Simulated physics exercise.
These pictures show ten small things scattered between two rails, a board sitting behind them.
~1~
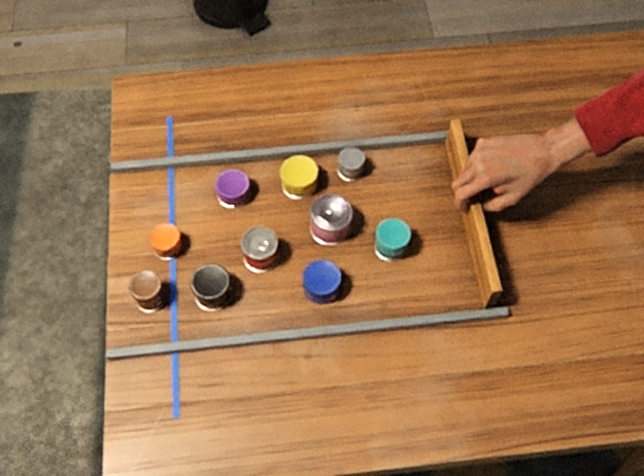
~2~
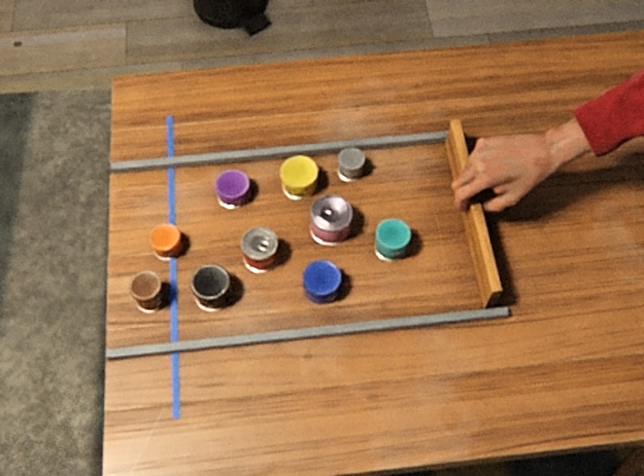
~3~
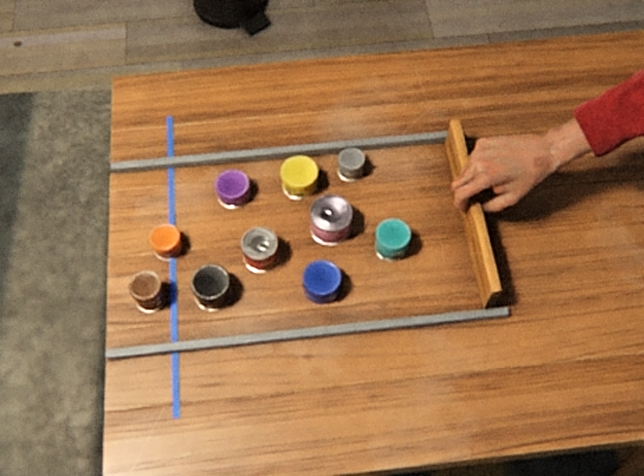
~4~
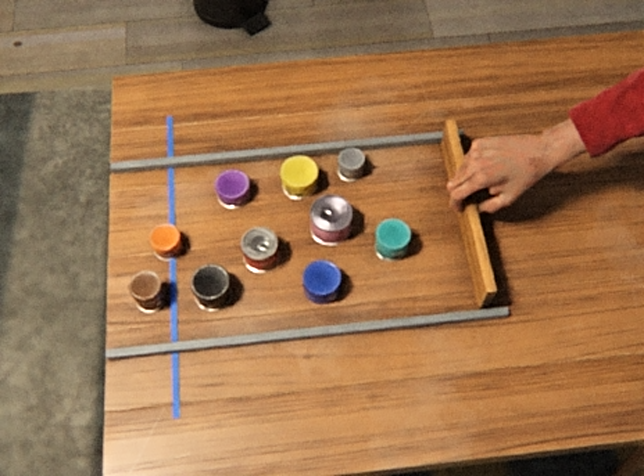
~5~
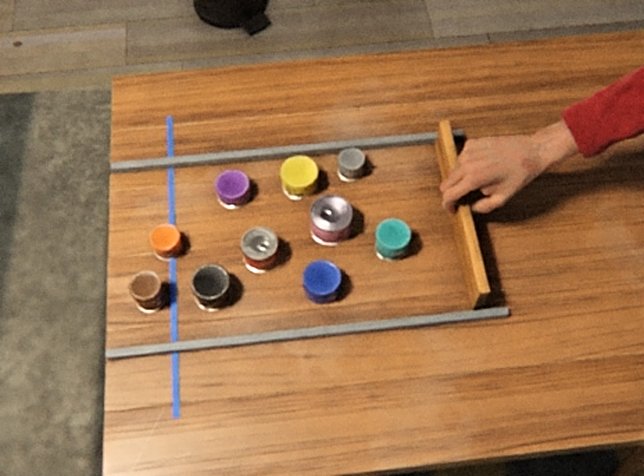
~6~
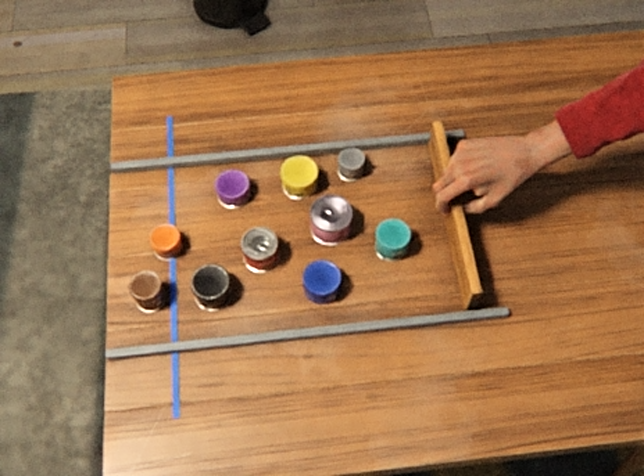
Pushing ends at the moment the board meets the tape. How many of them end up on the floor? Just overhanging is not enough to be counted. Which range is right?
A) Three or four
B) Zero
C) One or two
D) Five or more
One or two.
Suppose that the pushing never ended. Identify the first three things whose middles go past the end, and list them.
Order, earliest first: Brown tin, orange tin, black pot.
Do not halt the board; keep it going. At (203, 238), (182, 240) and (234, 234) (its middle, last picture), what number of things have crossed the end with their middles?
First 0, next 1, last 0.
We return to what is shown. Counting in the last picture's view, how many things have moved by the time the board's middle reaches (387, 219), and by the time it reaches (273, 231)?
1 and 7.
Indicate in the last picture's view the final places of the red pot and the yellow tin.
The first one ends at (121, 262), the second at (152, 201).
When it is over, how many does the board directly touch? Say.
At rest, 5 are in contact.
Soon after, none off yet; brown tin at rest near (148, 292); orange tin at rest near (166, 242); black pot at rest near (212, 288).
In the end, the number that fall off is one or two; gone, brown tin.
